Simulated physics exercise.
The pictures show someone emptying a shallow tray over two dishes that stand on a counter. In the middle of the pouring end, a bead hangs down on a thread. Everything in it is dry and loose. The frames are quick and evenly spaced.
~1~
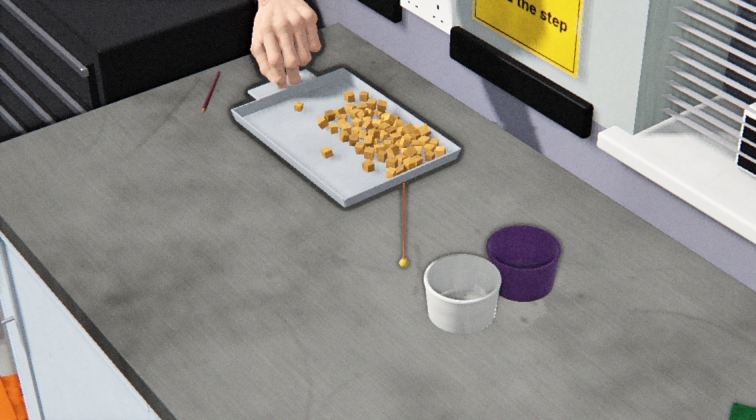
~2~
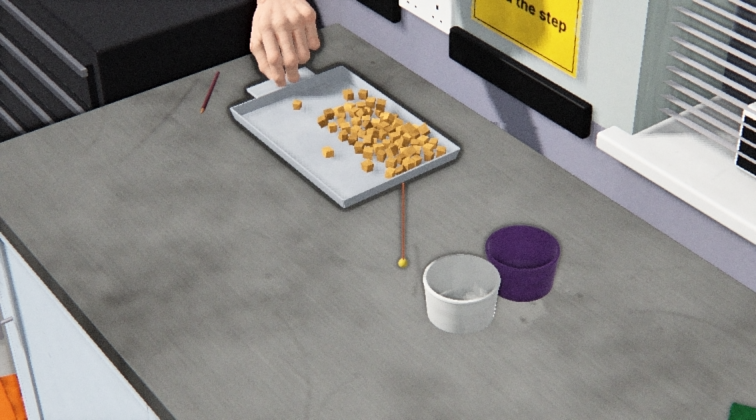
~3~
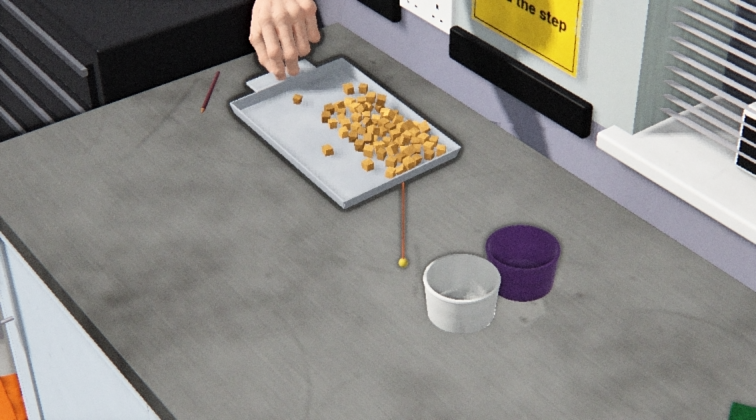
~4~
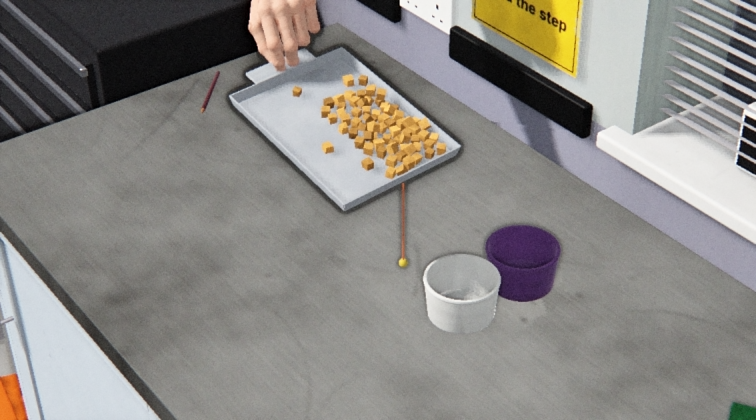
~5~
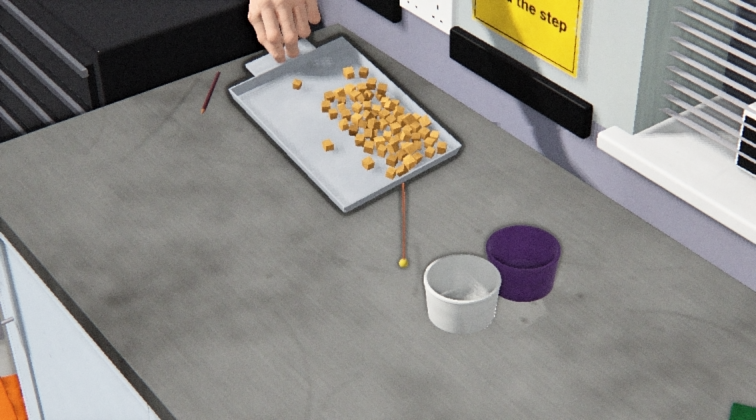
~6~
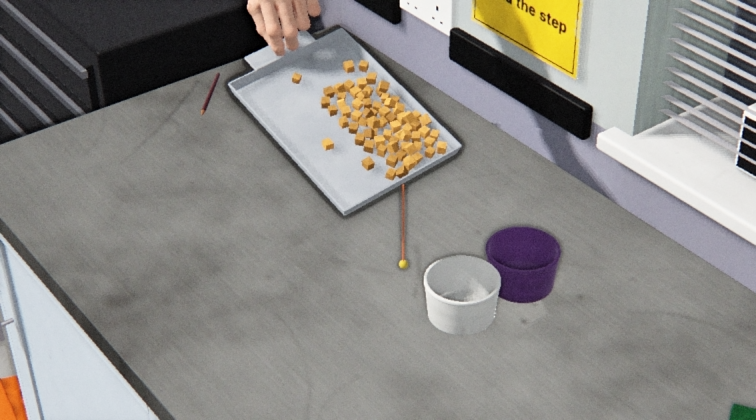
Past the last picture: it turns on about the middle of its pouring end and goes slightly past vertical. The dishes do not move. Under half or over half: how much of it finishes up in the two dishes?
Under half.
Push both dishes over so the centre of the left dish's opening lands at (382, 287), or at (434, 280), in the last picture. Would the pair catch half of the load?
Short of half, then Short of half.
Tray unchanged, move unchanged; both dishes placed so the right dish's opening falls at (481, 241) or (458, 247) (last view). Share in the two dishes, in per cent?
First position: Some 0 %; second position: Some 10 %.
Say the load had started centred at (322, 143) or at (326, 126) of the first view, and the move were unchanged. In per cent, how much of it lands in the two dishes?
In order, 0 % then 0 %.
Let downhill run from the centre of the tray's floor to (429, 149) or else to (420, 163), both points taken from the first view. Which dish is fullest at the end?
Well, at the first place the left-side one, and at the second the left-side one.
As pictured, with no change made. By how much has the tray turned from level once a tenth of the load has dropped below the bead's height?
110 degrees.
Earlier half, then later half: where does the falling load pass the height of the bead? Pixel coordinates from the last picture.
(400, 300), then (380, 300).
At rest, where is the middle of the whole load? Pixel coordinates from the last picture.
Somewhere around (390, 353) in the final view.
Soon after the last picture, tray tipped steeply; nearly all on the tray; a stray few outside both; a small part in the air.
A little later, tray tipped past a quarter turn; most on the tray; a small part outside both; a stray few in the air.
Later still, tray tipped past a quarter turn; all outside both.
At rest, tray tipped past a quarter turn; none in the left dish; none in the right dish; all outside both.
